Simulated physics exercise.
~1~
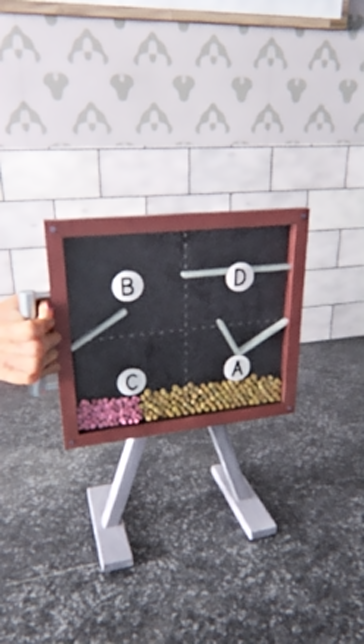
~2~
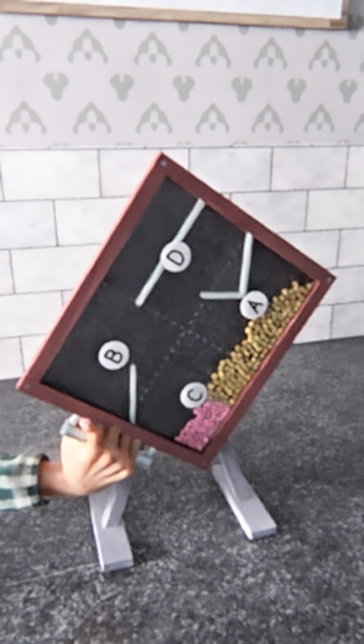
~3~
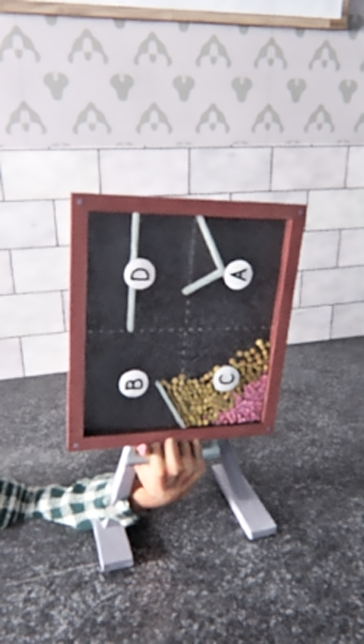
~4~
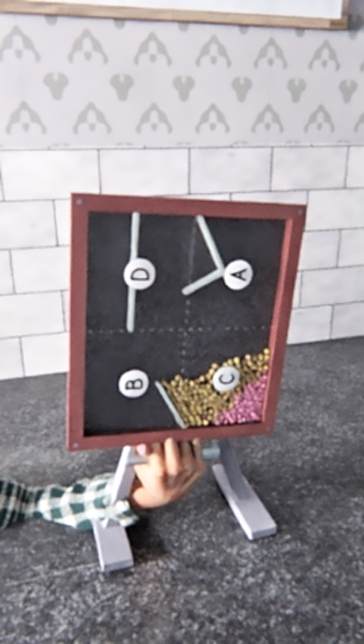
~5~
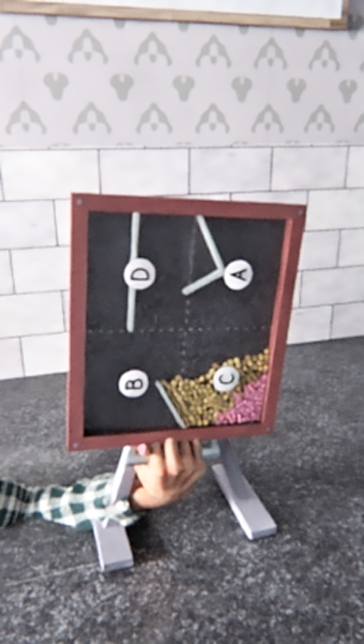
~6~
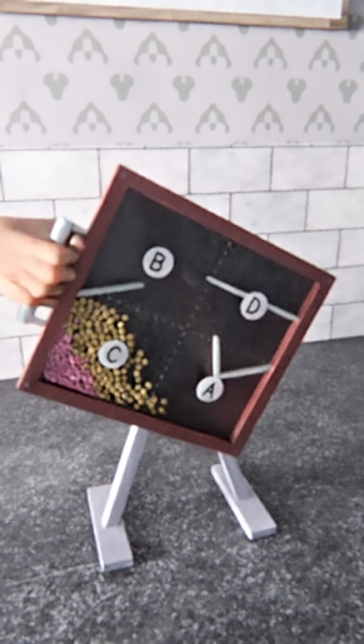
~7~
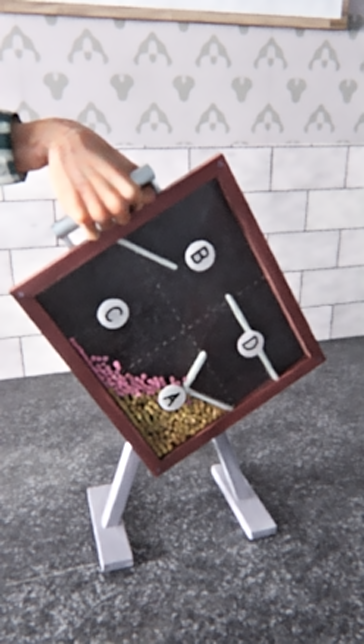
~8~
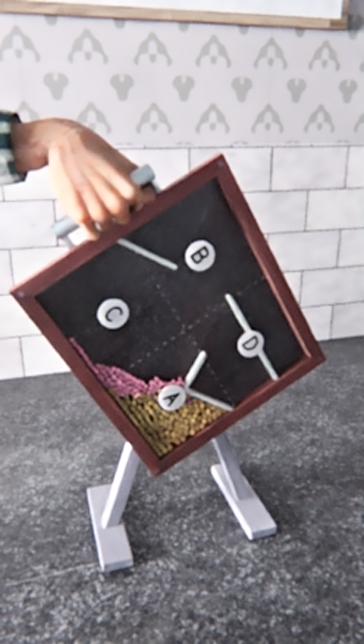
On a grey countertop, a hand turns a bead box anticlockwise, then clockwise, leaving beads around A.
